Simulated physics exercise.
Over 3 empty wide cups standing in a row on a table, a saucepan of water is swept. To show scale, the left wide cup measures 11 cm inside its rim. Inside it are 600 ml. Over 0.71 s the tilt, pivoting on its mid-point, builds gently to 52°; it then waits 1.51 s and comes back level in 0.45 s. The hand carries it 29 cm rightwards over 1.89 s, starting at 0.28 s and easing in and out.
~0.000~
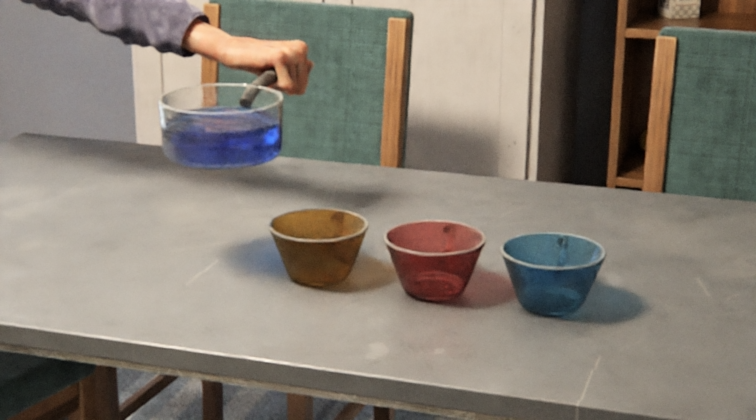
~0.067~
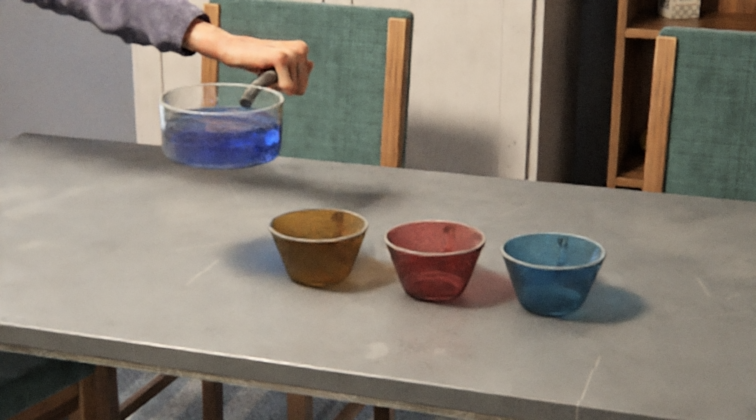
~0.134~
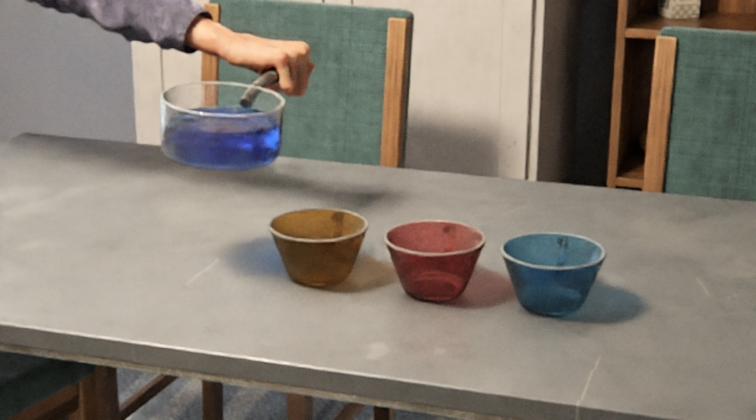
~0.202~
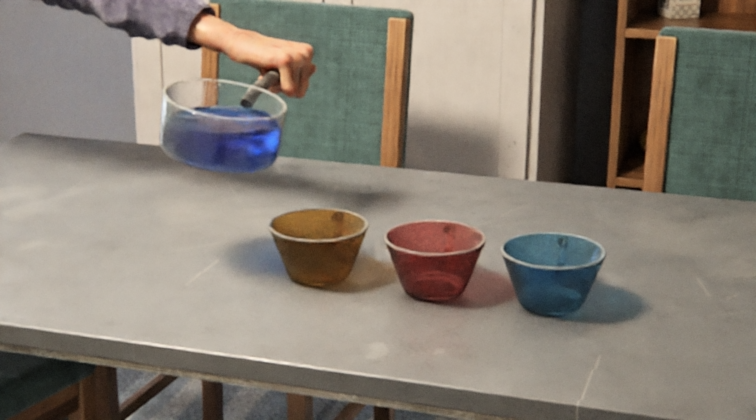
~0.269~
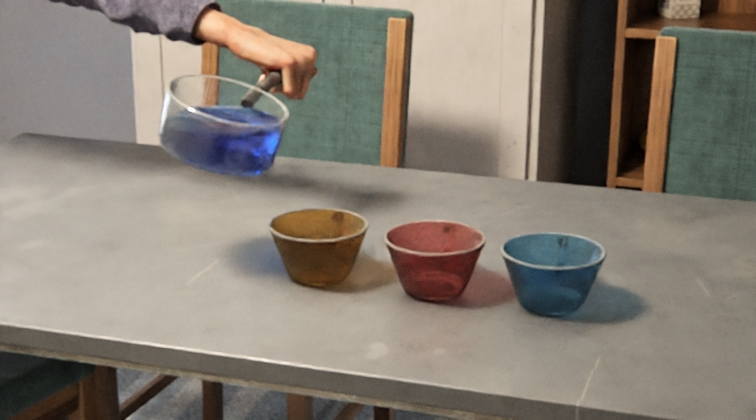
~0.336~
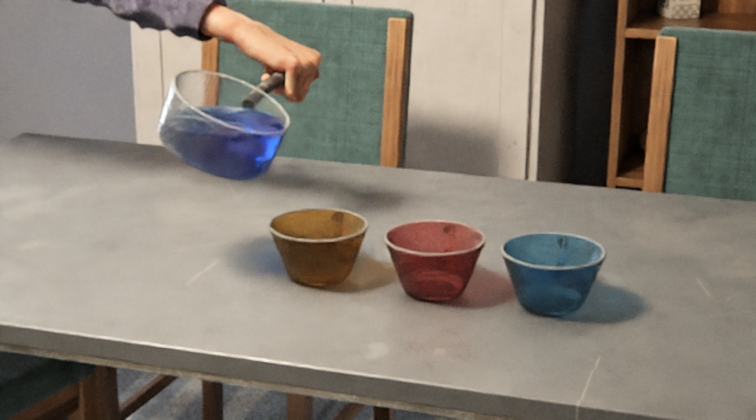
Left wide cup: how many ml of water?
90 ml.
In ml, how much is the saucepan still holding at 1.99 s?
180 ml.
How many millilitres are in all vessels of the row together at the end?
The whole row together ends up with some 230 ml.
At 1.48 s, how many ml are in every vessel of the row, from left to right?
The left one holds some 90 ml, the middle one some 100 ml, and the right one some 0 ml.
Then, 1.00 s in, the tilt is 52° and from the left they hold 90 ml, 10 ml, 0 ml, the saucepan 285 ml, and 140 ml is on the table.
Then, 1.48 s in, the tilt is 52° and from the left they hold 90 ml, 105 ml, 0 ml, the saucepan 210 ml, and 185 ml is on the table.
Then, 1.99 s in, the tilt is 52° and from the left they hold 90 ml, 115 ml, 15 ml, the saucepan 175 ml, and 200 ml is on the table.
Then, 2.54 s in, the tilt is 11° and from the left they hold 90 ml, 115 ml, 25 ml, the saucepan 170 ml, and 205 ml is on the table.
Finally, from the left they hold 90 ml, 115 ml, 25 ml, the saucepan 170 ml, and 205 ml is on the table.
